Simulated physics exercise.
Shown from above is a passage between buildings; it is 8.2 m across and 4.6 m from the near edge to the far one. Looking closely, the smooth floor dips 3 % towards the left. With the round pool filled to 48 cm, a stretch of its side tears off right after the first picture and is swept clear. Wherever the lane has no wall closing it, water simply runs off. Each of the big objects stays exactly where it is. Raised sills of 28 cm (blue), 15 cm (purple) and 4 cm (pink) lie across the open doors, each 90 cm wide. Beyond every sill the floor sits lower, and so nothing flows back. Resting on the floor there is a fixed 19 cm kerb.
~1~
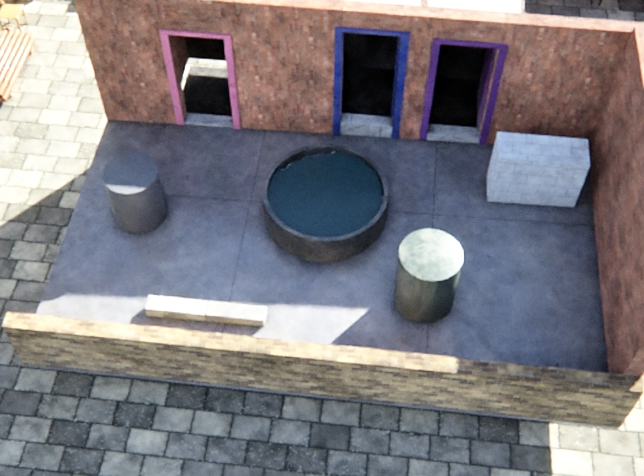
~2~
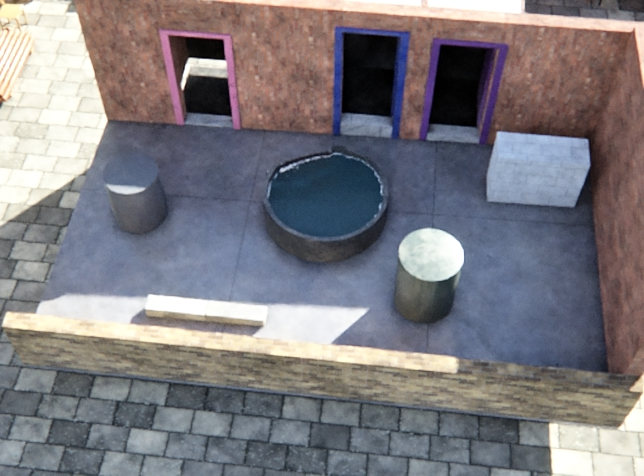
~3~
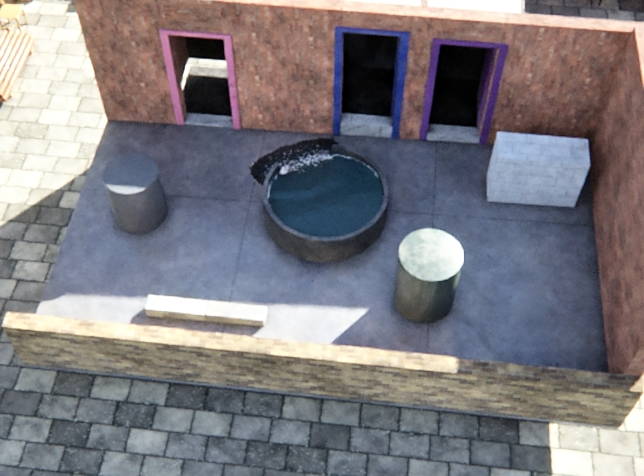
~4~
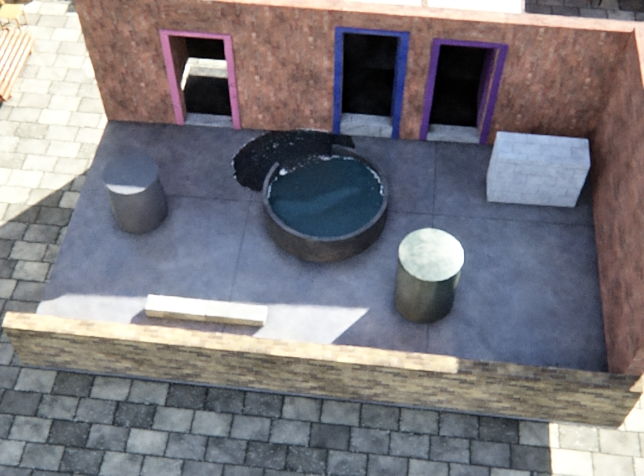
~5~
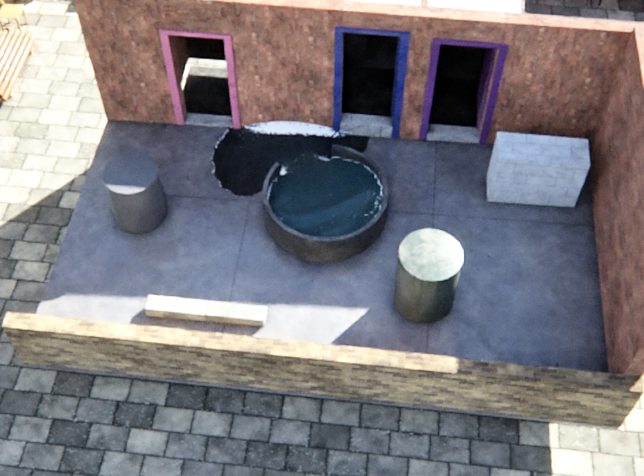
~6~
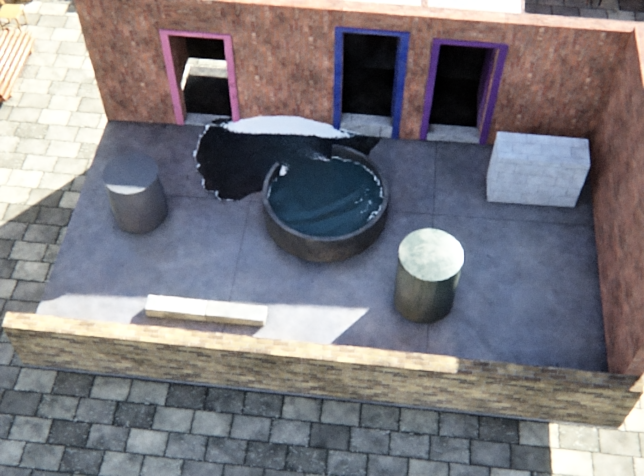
Round pool in a walled courtyard spilling dark water over its back left rim, spreading across the floor towards the pink-framed doorway.
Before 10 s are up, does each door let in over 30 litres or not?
Within that time: Blue door - not over; purple door - not over; pink door - over.
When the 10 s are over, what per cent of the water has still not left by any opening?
Some 36 out of every hundred parts.
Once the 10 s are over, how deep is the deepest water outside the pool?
Max depth: About 6 centimetres.
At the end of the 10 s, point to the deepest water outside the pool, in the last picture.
About (357, 170).
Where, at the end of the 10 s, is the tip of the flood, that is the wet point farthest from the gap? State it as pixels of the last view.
About pixel (422, 378).
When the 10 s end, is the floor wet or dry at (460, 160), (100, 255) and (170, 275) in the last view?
Going through the three points: Awash, then not yet touched, then not yet touched.
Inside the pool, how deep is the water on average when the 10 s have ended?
Around 4 cm on average.
A moment later water covers 10 % of the floor and is deepest (34 cm) near (299, 135); blue door 9 cm at the sill, 0 L in, purple door not reached, pink door 11 cm at the sill, 7 L in.
Soon after water covers 20 % of the floor and is deepest (26 cm) near (299, 135); blue door 9 cm at the sill, 0 L in, purple door 3 cm at the sill, 0 L in, pink door 10 cm at the sill, 25 L in.
Next water covers 30 % of the floor and is deepest (18 cm) near (299, 135); blue door 6 cm at the sill, 0 L in, purple door 2 cm at the sill, 0 L in, pink door 7 cm at the sill, 43 L in.
Later on water covers 35 % of the floor and is deepest (10 cm) near (288, 142); blue door 3 cm at the sill, 0 L in, purple door 2 cm at the sill, 0 L in, pink door 5 cm at the sill, 57 L in.
At the end water covers 25 % of the floor and is deepest (6 cm) near (357, 170); blue door 4 cm at the sill, 0 L in, purple door 2 cm at the sill, 0 L in, pink door 3 cm at the sill, 60 L in.
